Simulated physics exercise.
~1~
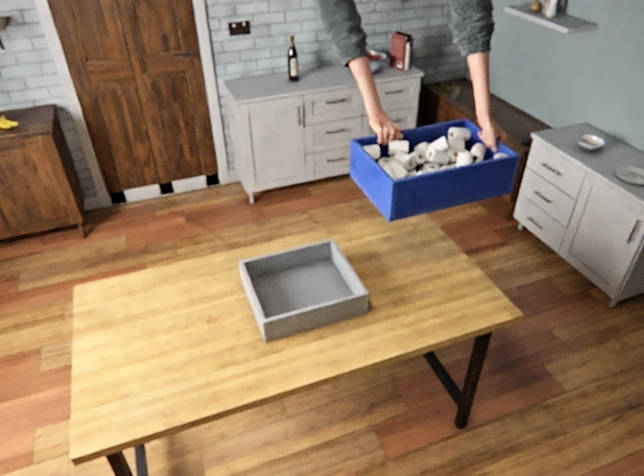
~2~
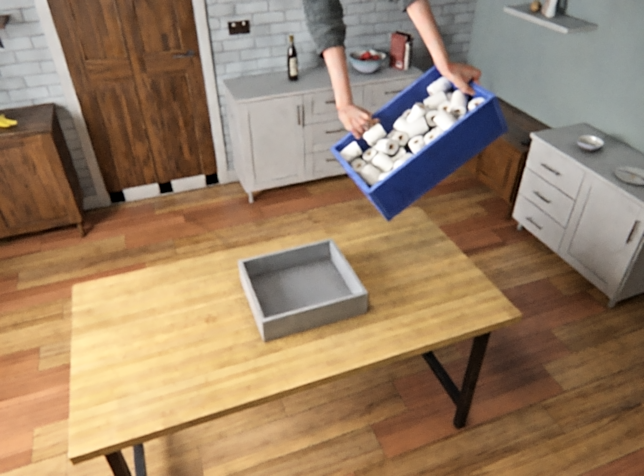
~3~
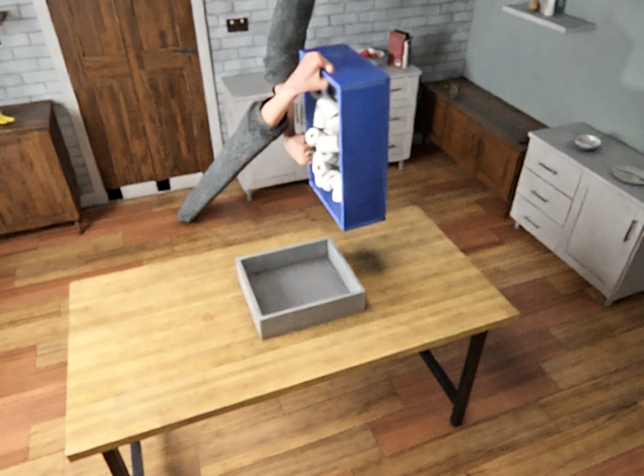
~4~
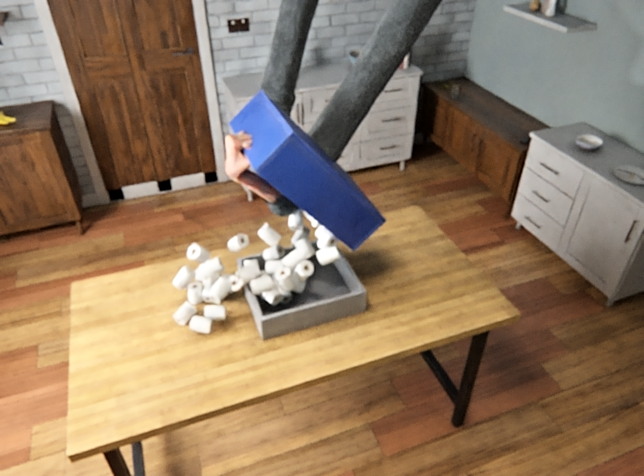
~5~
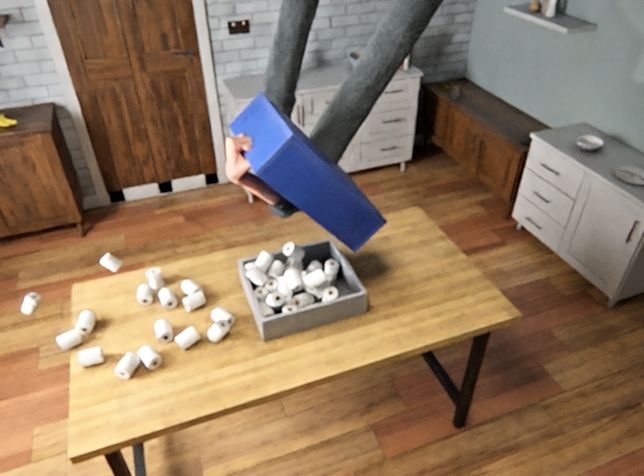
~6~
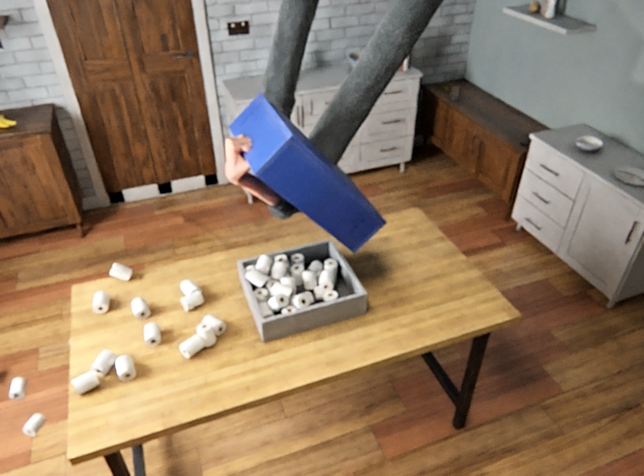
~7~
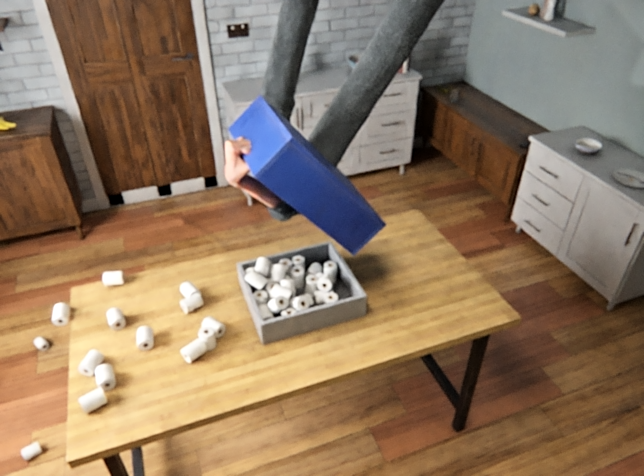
Two hands tip a blue tote, spilling white rolls into a grey tub and across the table.
